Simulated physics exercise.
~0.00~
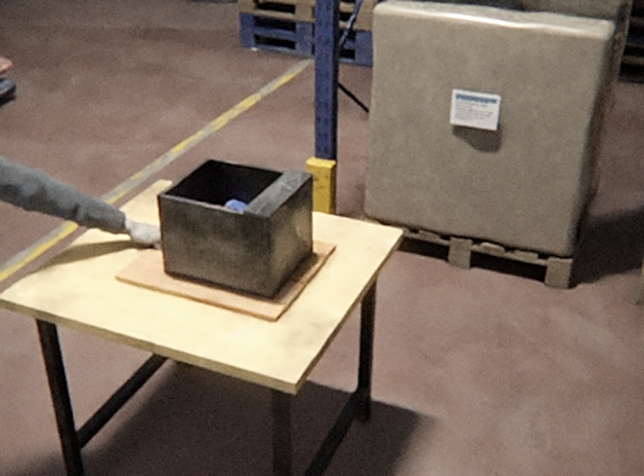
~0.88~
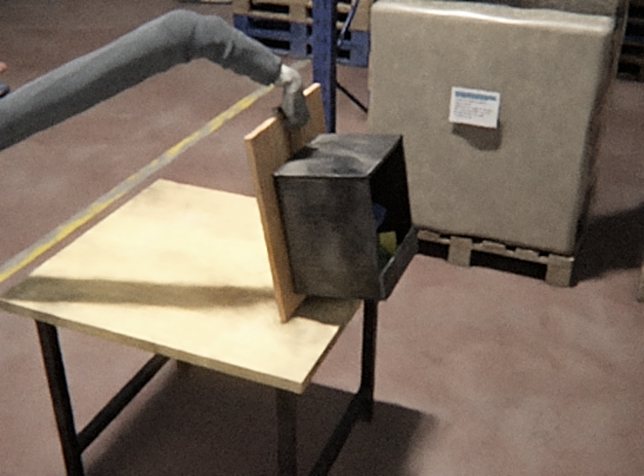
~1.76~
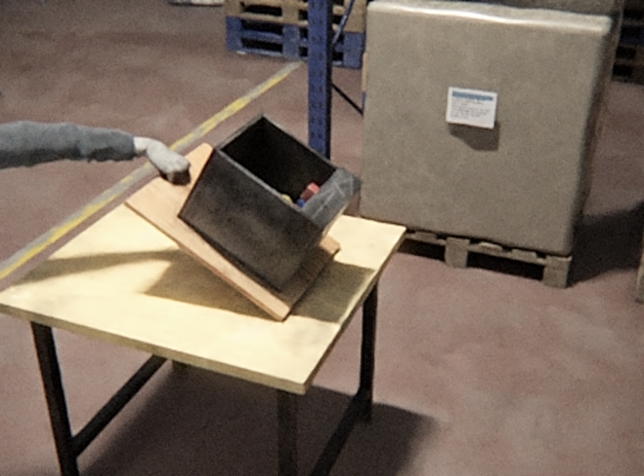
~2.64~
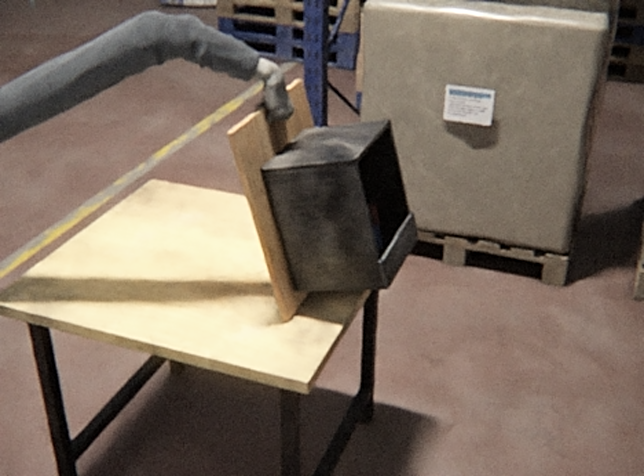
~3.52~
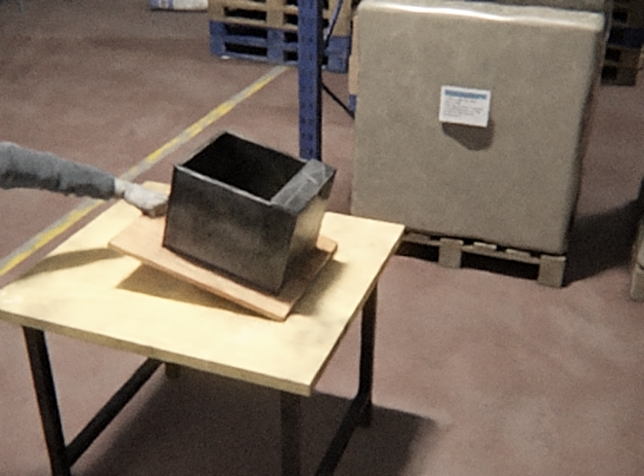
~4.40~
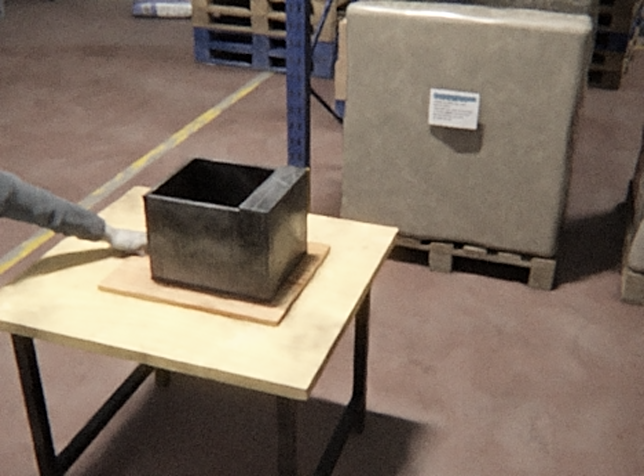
A gloved hand tips a black crate on a board steeply to the right, partly lowers it, raises it again and lowers it flat.
